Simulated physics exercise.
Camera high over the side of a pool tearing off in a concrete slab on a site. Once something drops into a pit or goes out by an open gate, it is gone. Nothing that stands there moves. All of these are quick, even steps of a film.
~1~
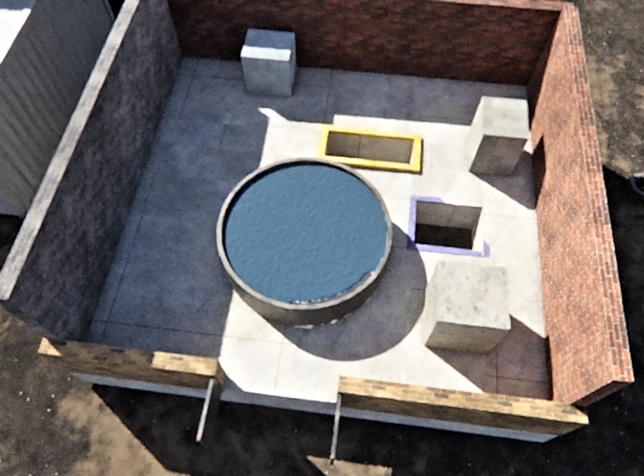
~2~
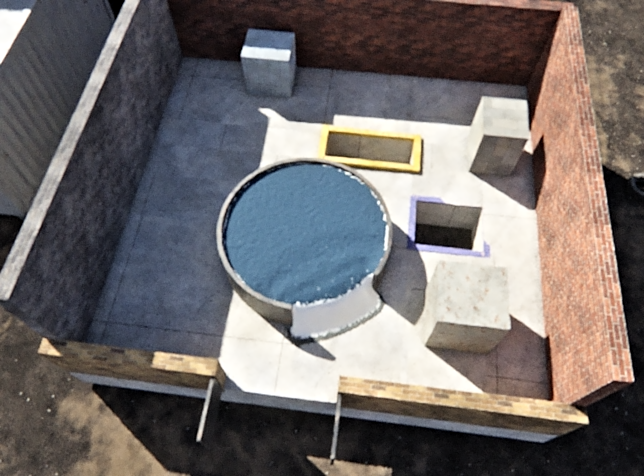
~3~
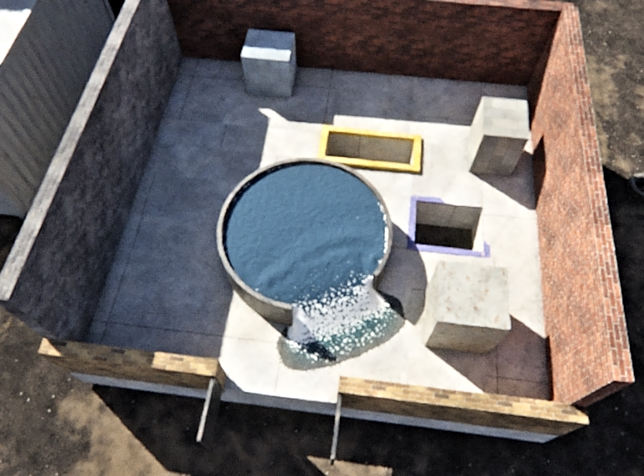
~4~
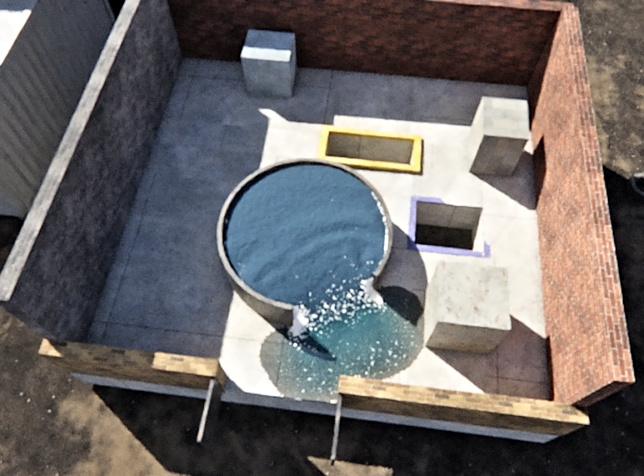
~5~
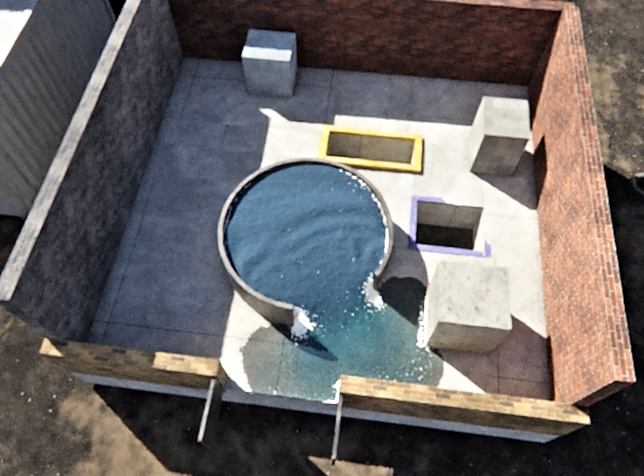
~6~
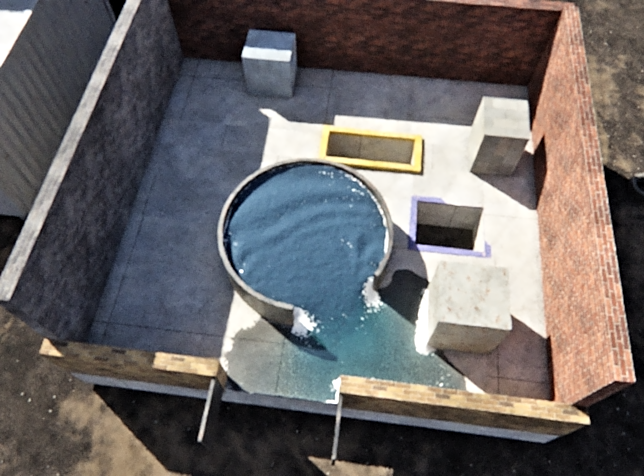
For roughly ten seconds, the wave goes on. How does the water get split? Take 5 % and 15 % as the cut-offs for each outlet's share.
My prediction: The gate will take beyond fifteen per cent; the blue pit will take beyond fifteen per cent; the yellow pit will take below five per cent.
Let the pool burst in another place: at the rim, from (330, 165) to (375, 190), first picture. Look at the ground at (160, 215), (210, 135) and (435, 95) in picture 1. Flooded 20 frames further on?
Taking them in order, I'd say not reached, not reached and swamped.
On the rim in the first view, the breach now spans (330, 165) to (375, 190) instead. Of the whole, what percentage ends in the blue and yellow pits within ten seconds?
Estimates in per cent: Blue 6, yellow 40.
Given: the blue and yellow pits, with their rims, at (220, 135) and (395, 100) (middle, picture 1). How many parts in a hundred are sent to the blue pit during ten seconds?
Roughly 6 per cent ends up in the blue pit.
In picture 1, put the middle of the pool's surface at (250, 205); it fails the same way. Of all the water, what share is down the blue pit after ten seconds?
Within ten seconds, 8 percent of the total ends up in the blue pit.
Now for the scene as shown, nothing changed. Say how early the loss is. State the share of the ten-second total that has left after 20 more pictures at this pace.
Log: Around 40 %, estimated.
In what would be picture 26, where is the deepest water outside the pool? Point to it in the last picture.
I'd go with (494, 407) as the deepest place.
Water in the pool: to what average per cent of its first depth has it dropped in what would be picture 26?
Estimate: Close to 44 %.
A moment on, water covers 15 % of the floor; the gate 5 %, the blue pit 0 %, the yellow pit 0 %.
Next, water covers 20 % of the floor; the gate 11 %, the blue pit 0 %, the yellow pit 0 %.
Then, water covers 30 % of the floor; the gate 18 %, the blue pit 2 %, the yellow pit 0 %.
Later, water covers 40 % of the floor; the gate 26 %, the blue pit 9 %, the yellow pit 0 %.
In the end, water covers 65 % of the floor; the gate 35 %, the blue pit 18 %, the yellow pit 0 %.
